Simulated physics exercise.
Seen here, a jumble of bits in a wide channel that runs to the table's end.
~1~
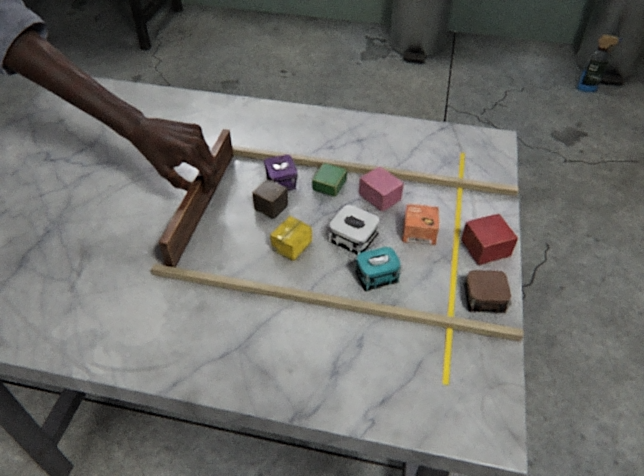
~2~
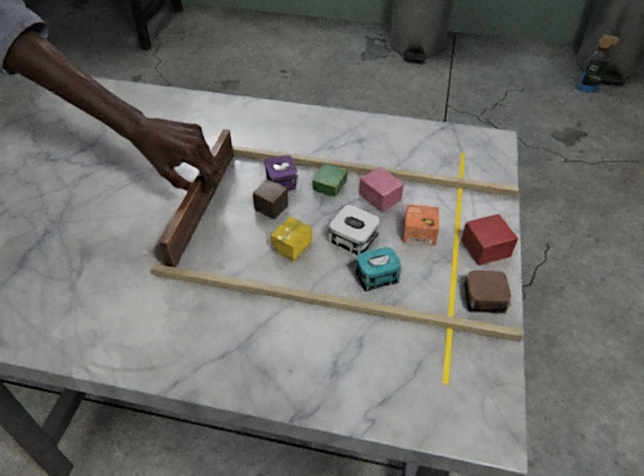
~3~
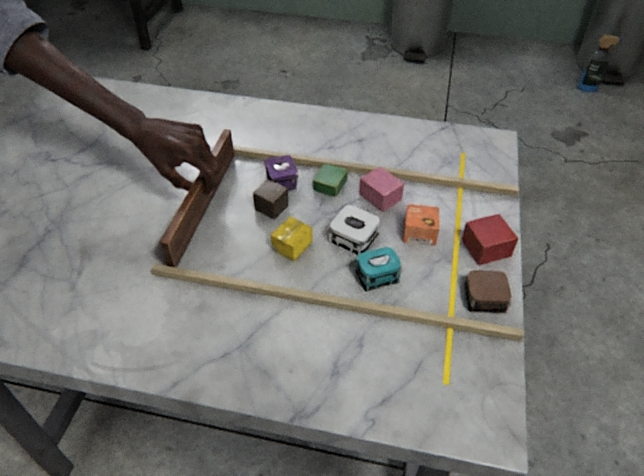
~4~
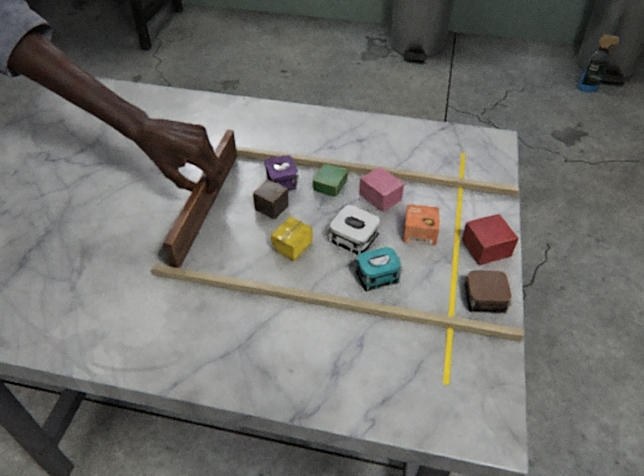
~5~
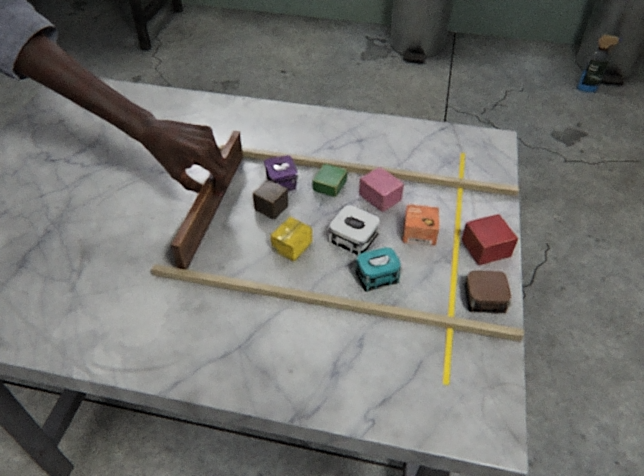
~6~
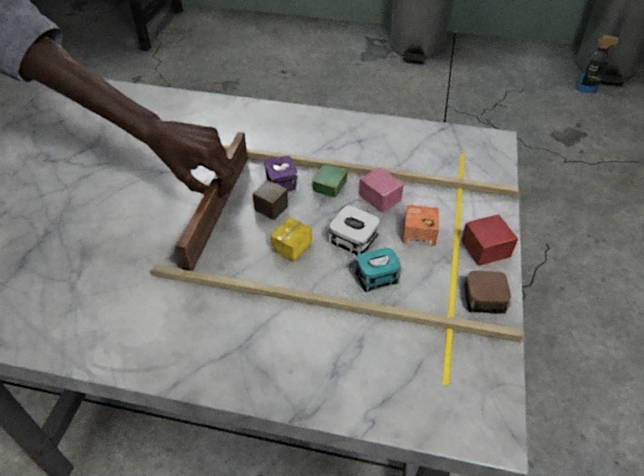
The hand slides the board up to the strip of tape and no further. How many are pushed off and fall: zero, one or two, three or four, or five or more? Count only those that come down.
The number that fall off is three or four.
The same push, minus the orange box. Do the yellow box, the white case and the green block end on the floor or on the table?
The yellow box stays on, the white case is kept, the green block does not fall.
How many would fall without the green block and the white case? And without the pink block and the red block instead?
It would be 1 and 1.
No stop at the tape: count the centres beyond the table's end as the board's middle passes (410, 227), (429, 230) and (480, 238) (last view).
In that order 1, 1 and 6.
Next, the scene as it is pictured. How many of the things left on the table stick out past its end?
That would be 2.
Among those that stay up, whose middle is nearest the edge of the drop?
It is the brown case.
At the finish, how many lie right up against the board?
4 of them.
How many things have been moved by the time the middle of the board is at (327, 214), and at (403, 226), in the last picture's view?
By then 6, and 9.
Early on, none off yet; brown case at rest near (487, 293); red block at rest near (489, 240); orange box at rest near (421, 225).
A while later, none off yet; brown case at rest near (487, 293); red block travelled a little near (505, 241); orange box travelled about its own width near (466, 228).
Finally, the number that fall off is three or four; lost, pink block, orange box and red block.
